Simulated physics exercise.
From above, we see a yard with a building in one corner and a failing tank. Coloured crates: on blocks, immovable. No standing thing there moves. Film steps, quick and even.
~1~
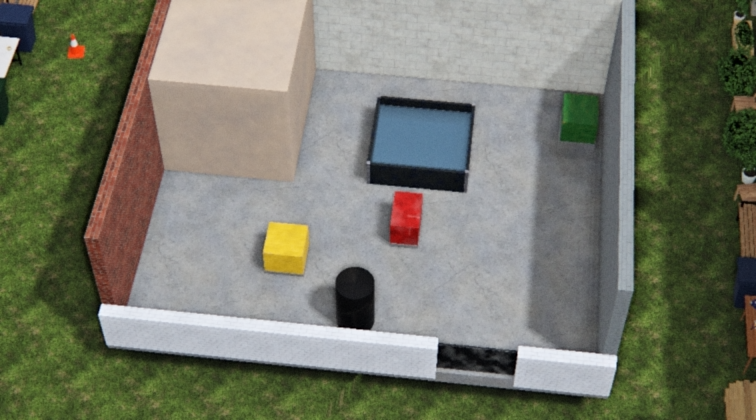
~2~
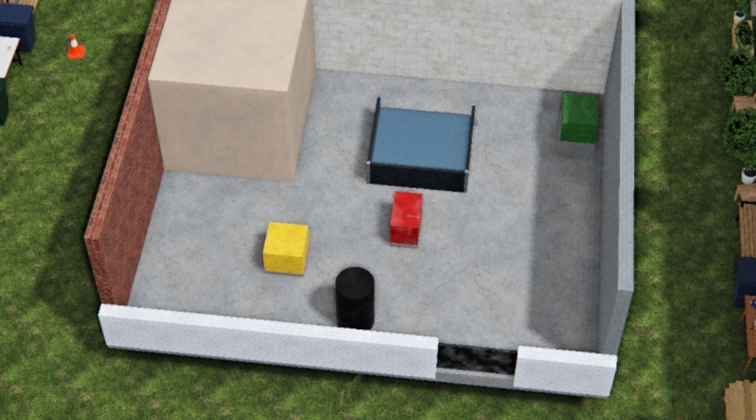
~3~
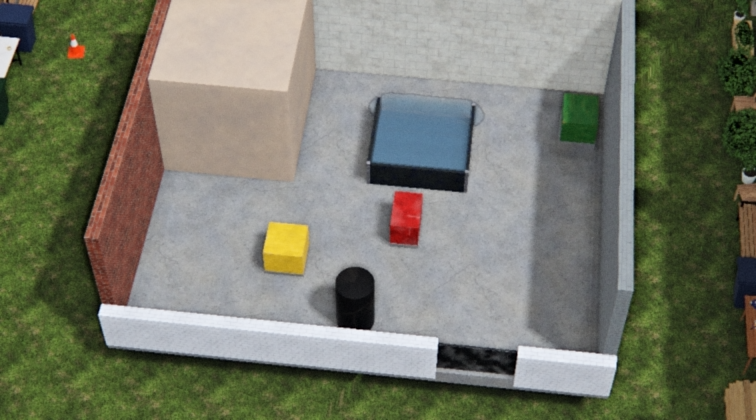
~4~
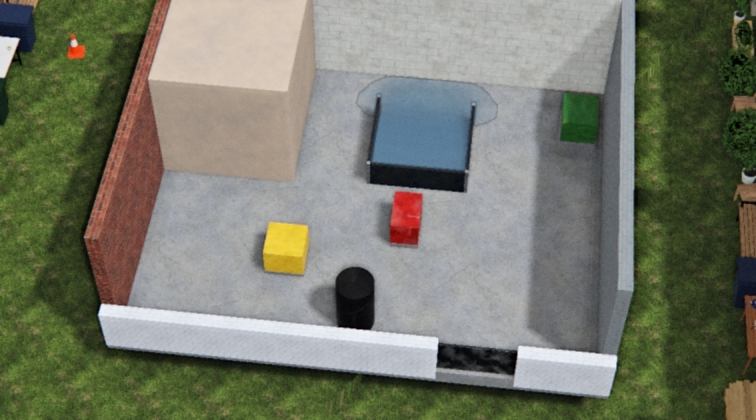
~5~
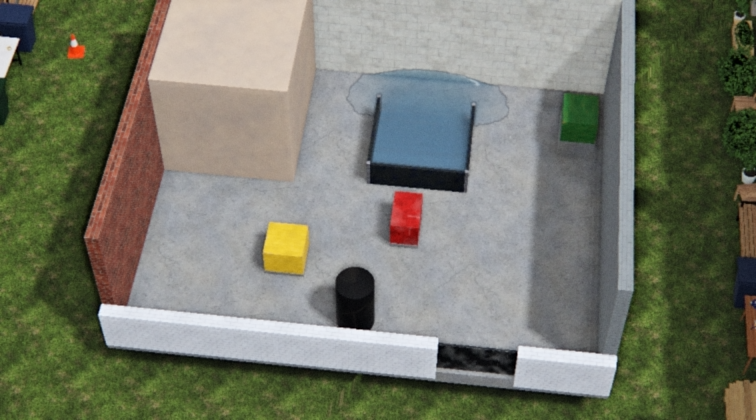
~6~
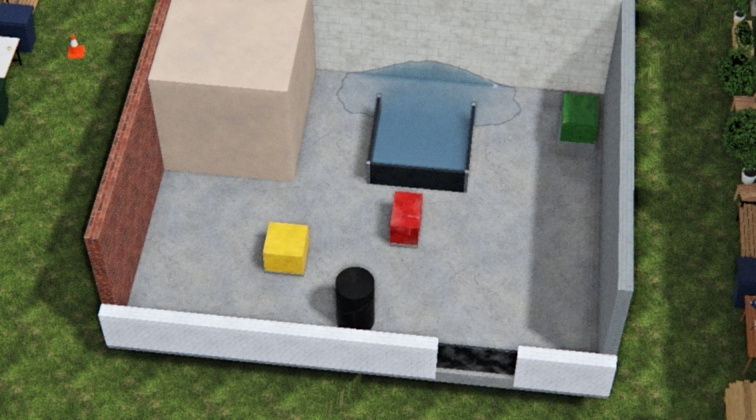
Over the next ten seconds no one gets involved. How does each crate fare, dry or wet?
The red crate comes out dry. The green crate comes out dry. The yellow crate comes out wet.
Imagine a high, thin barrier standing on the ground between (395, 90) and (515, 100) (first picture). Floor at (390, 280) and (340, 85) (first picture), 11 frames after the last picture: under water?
As listed: Not flooded, awash.
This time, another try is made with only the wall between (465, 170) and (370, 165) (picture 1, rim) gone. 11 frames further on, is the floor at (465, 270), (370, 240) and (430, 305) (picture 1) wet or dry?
The first point is swamped, the second swamped, the third swamped.
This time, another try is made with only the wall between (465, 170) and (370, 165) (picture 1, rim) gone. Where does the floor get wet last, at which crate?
The green crate.
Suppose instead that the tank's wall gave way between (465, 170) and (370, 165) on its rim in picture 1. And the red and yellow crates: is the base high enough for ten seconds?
Note - red goes wet, yellow goes wet.
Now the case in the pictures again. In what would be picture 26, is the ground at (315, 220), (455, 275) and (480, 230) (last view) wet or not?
Status per point, in sequence: Waterlogged, then unwetted, then unwetted.
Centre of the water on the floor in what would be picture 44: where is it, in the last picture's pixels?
Roughly (434, 174) in the last picture.
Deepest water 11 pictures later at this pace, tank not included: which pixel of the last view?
At about (321, 75).
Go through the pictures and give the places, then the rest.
The water tank at (422, 136) is whole and still, in the first picture.
The front is at a hidden place, out from the gap on the water tank's far side, in the second picture.
Water pours out on the water tank's far side and has run to (374, 104), in the third picture.
The front is at (484, 94), out from the gap on the water tank's far side, in the fourth picture.
Water pours out on the water tank's far side and has run to (367, 75), in the fifth picture.
Water pours out on the water tank's far side and has run to (353, 74), in the sixth picture.
A moment on, water covers 10 % of the floor; the red crate not reached, the green crate not reached, the yellow crate not reached.
Next, water covers 15 % of the floor; the red crate not reached, the green crate water round its plinth, the yellow crate not reached.
Then, water covers 35 % of the floor; the red crate not reached, the green crate water round its plinth, the yellow crate water round its plinth.
Later, water covers 65 % of the floor; the red crate water round its plinth, the green crate water round its plinth, the yellow crate water round its plinth.
In the end, water covers 90 % of the floor; the red crate stayed above the water, the green crate stayed above the water, the yellow crate was topped.
